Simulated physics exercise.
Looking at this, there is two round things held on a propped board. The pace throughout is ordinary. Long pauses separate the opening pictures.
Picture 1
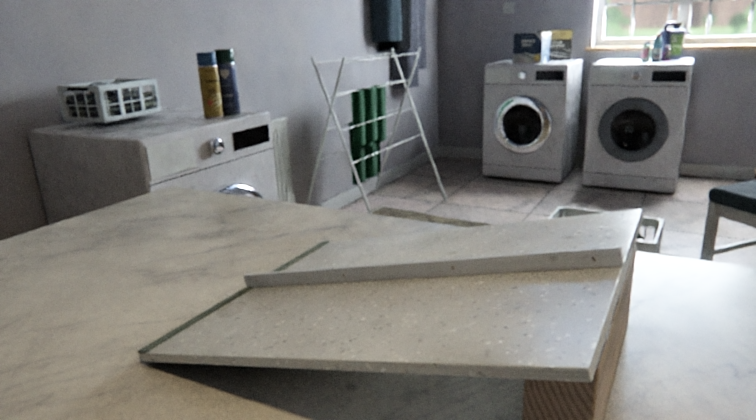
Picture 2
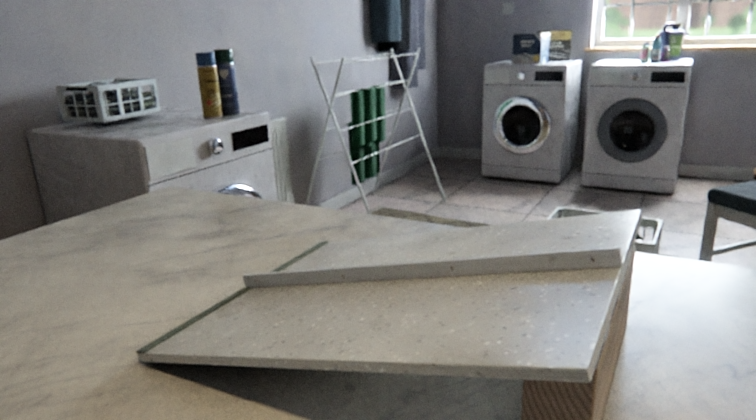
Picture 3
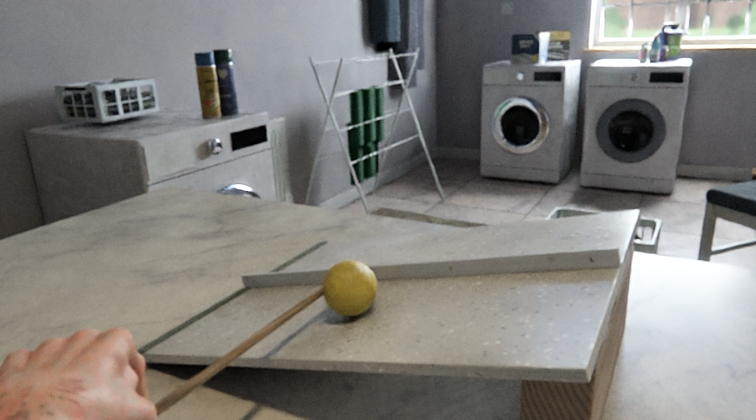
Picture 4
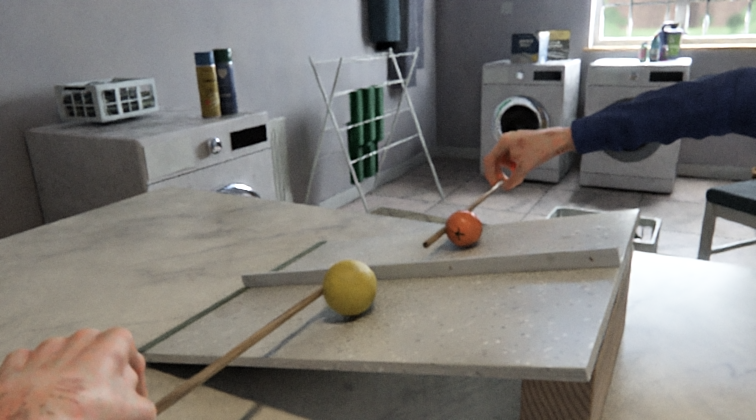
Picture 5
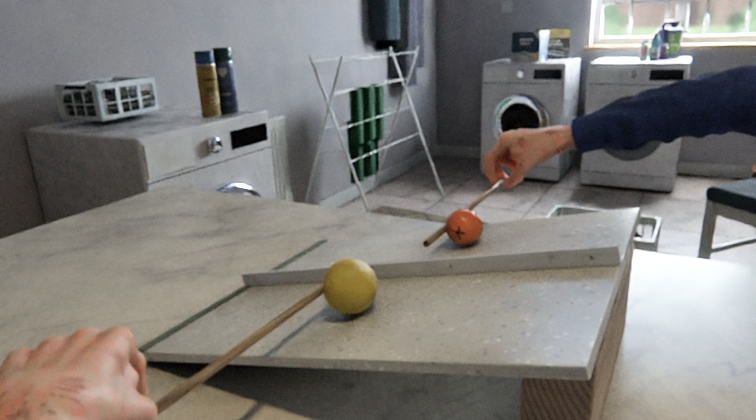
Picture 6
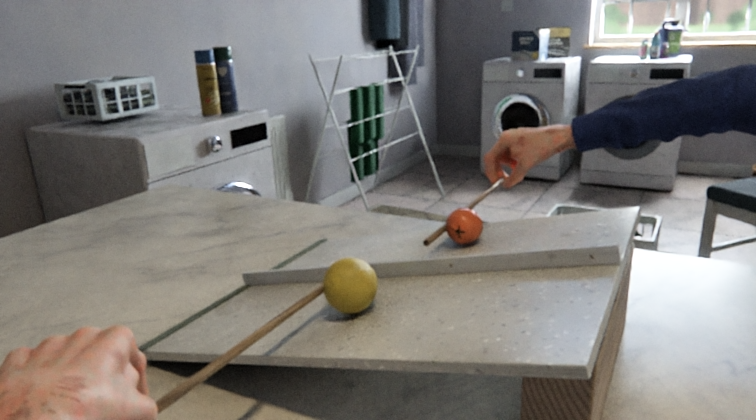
A hand held a yellow lemon in place with a stick on a propped board, then another arm reached in from the right and held an orange tomato with a second stick, and nothing rolled.
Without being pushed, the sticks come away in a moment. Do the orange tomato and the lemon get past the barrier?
The orange tomato falls off, and the lemon falls off.
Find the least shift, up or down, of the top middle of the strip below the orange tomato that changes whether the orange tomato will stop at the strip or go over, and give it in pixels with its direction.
Up by around 8 pixels.
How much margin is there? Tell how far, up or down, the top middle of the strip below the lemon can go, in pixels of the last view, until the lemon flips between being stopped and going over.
An upward move of around 12 pixels.
Then, 0.58 s on from there, orange tomato rolling on the board near (330, 241); lemon rolling on the board near (207, 294).
Then, 1.00 s on from there, orange tomato off the board near (171, 232); lemon off the board near (57, 268).
Then, 1.38 s on from there, orange tomato off the board near (71, 213); lemon off the board.
In the end, the orange tomato runs past the strip; the lemon runs past the strip.
